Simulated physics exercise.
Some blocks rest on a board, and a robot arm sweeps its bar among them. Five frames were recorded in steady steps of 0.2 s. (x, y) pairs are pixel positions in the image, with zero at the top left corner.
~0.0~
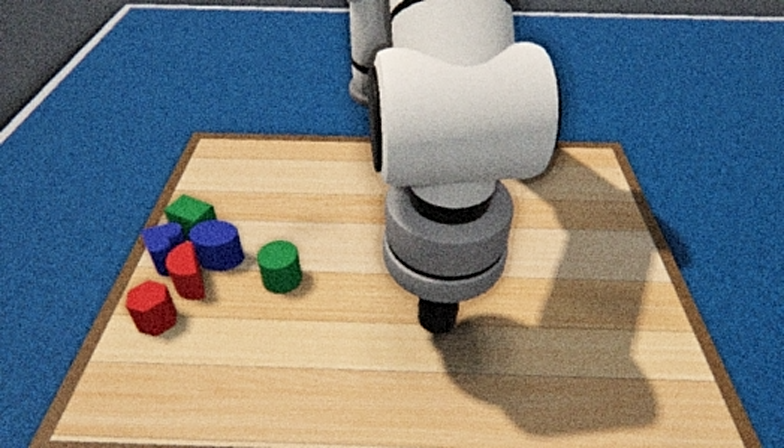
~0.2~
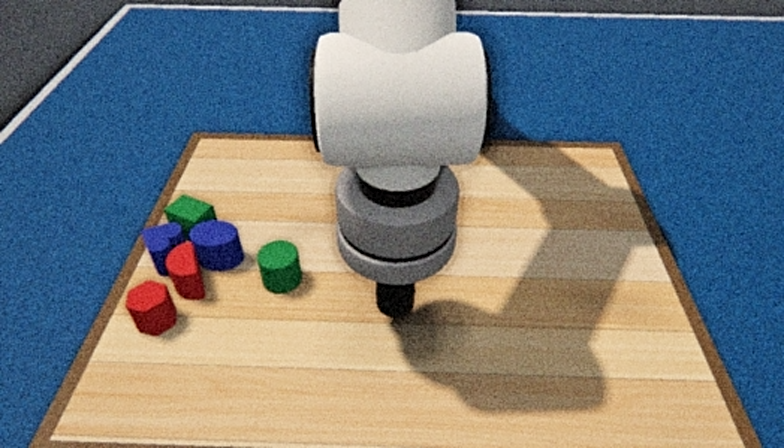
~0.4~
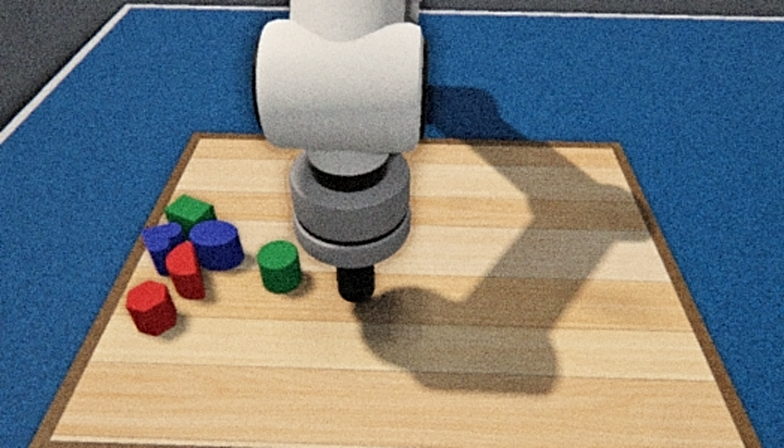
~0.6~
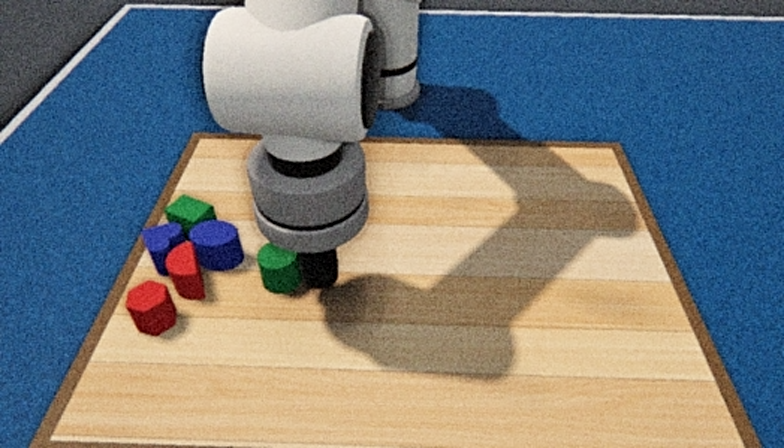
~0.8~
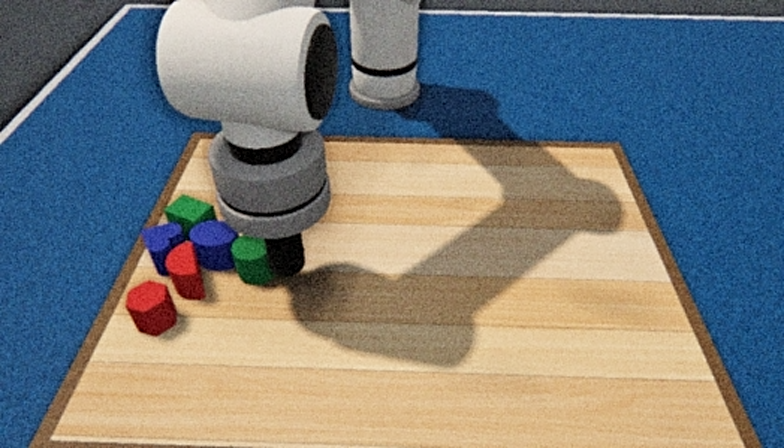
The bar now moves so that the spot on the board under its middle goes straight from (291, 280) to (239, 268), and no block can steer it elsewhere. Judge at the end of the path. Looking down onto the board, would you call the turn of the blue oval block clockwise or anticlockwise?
The turn is anti-clockwise.
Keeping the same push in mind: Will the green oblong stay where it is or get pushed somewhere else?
The green oblong will be pushed away from where it stands.
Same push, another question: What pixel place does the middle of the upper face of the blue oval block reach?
In the picture, that point is around (189, 210).
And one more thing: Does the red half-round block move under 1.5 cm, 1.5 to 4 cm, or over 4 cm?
Travel: Within 1.5 cm.
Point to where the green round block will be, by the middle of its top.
Close to (221, 220).
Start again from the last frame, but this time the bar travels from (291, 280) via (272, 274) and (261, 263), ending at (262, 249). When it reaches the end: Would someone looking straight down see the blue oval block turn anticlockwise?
Short answer: Yes.
The first path, step by step. Halfway along, bar (260, 258); blue heart-shaped block (152, 237); green oblong (179, 202), turned 30° clockwise; blue oval block (198, 222), turned 40° anticlockwise; green round block (233, 231).
At the end, bar (234, 253); blue heart-shaped block (151, 237); red half-round block unmoved; green oblong (167, 194), turned 15° clockwise; blue oval block (189, 210), turned 75° anticlockwise; green round block (221, 220).
